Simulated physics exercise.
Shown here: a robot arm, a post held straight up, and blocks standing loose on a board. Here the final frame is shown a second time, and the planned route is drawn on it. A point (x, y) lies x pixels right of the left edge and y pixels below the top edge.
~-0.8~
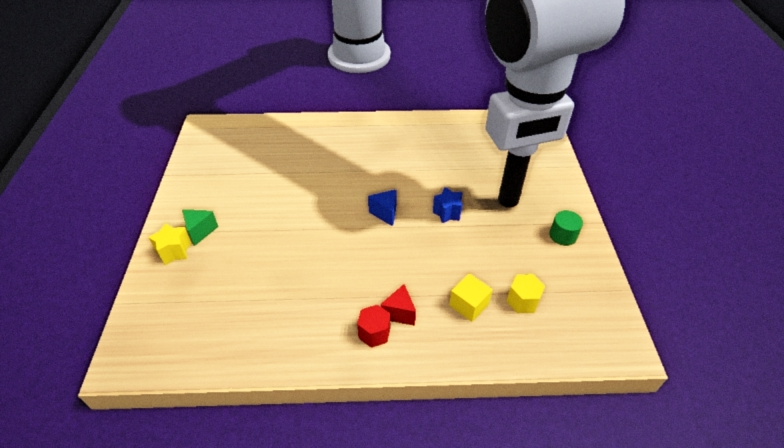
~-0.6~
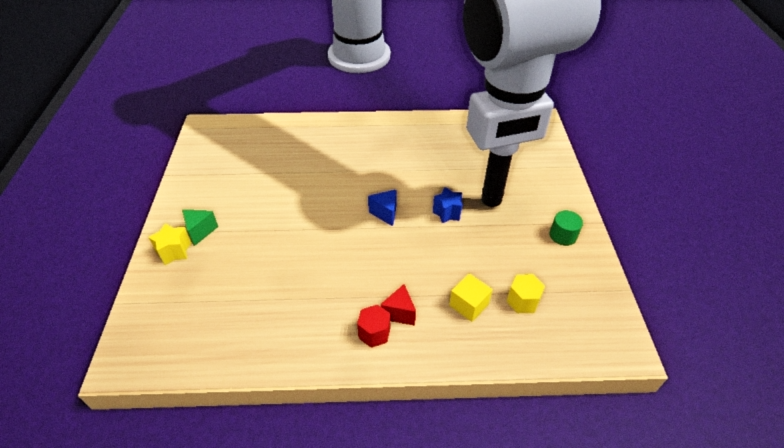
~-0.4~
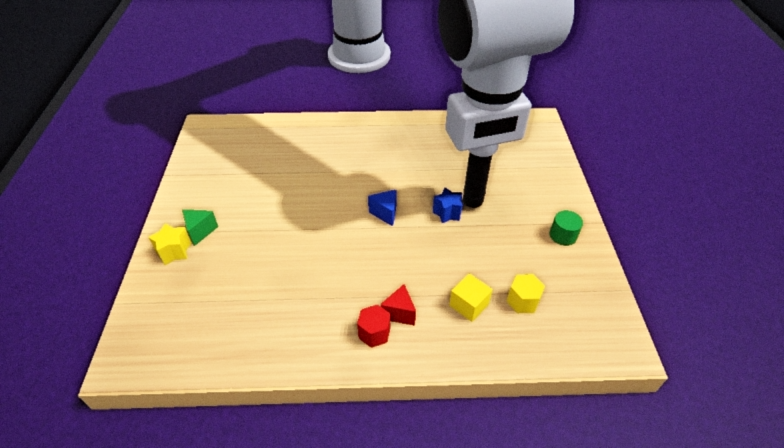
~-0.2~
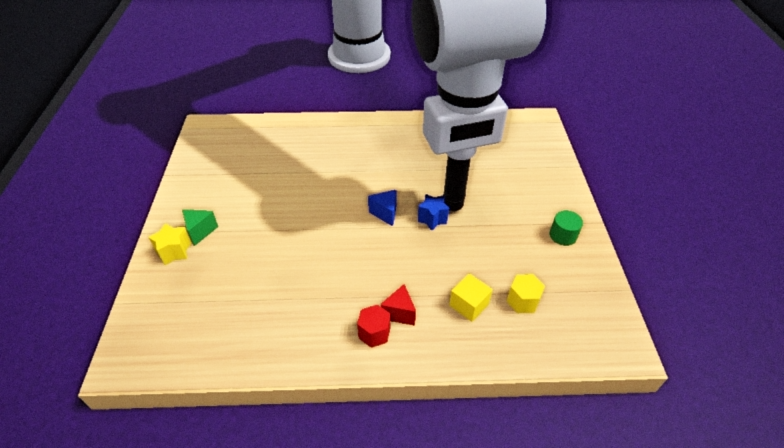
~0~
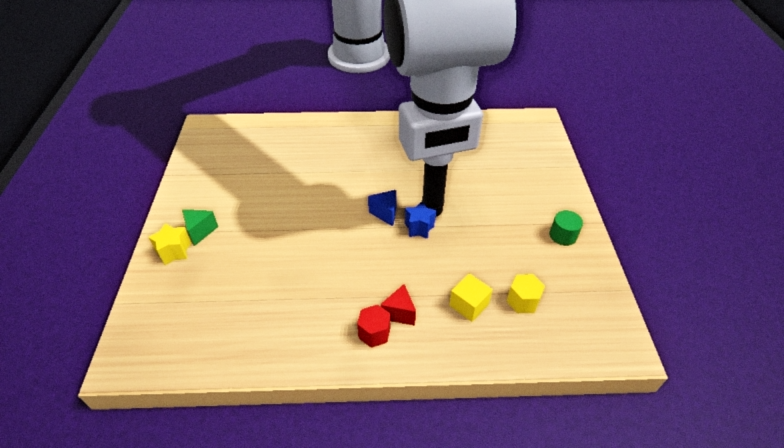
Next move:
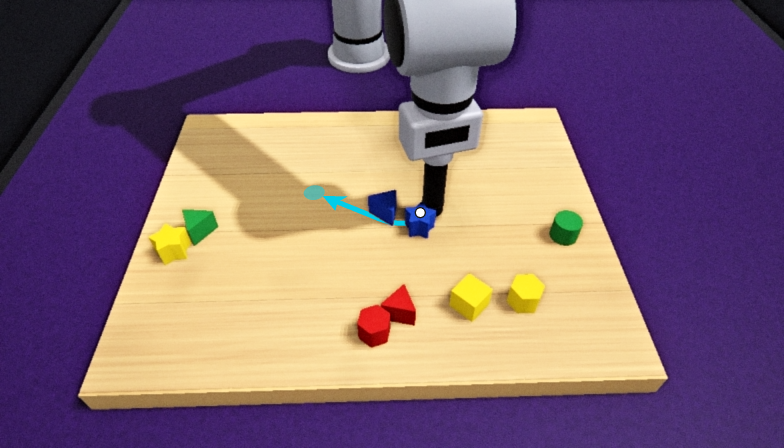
At first, a robot arm holds a black post upright to the right of a blue star on a wooden board scattered with colourful blocks. The post slides left until it meets the star, then pushes it a short way left and slightly toward the viewer, close to the still blue three-sided block.
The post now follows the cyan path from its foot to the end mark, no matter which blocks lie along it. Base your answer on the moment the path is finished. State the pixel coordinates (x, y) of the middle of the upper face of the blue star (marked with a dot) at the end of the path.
Just about (404, 224).
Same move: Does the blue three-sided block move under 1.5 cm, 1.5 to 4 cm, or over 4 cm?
The distance will be above 4 cm.
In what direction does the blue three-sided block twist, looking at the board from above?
If we look at it from overhead, the blue three-sided block pivots clockwise.
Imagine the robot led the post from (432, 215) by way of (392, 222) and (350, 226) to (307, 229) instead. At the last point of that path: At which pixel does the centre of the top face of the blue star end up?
The centre of its top will be at (408, 220).
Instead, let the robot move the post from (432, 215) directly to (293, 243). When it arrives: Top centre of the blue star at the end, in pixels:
I think it will end close to (408, 222).
Path on the board, from (432, 215) over (390, 222) and (351, 207) to (314, 193); the dot is on the blue star.
The first path, step by step. One third of the way, post (389, 218); blue three-sided block (376, 195), turned 35° clockwise; blue star (404, 224), turned 50° anticlockwise.
Two thirds of the way, post (350, 203); blue three-sided block (350, 177), turned 95° clockwise; blue star (404, 224), turned 50° anticlockwise.
At the end, post (314, 188); blue three-sided block (348, 174), turned 110° clockwise; blue star (404, 224), turned 50° anticlockwise.
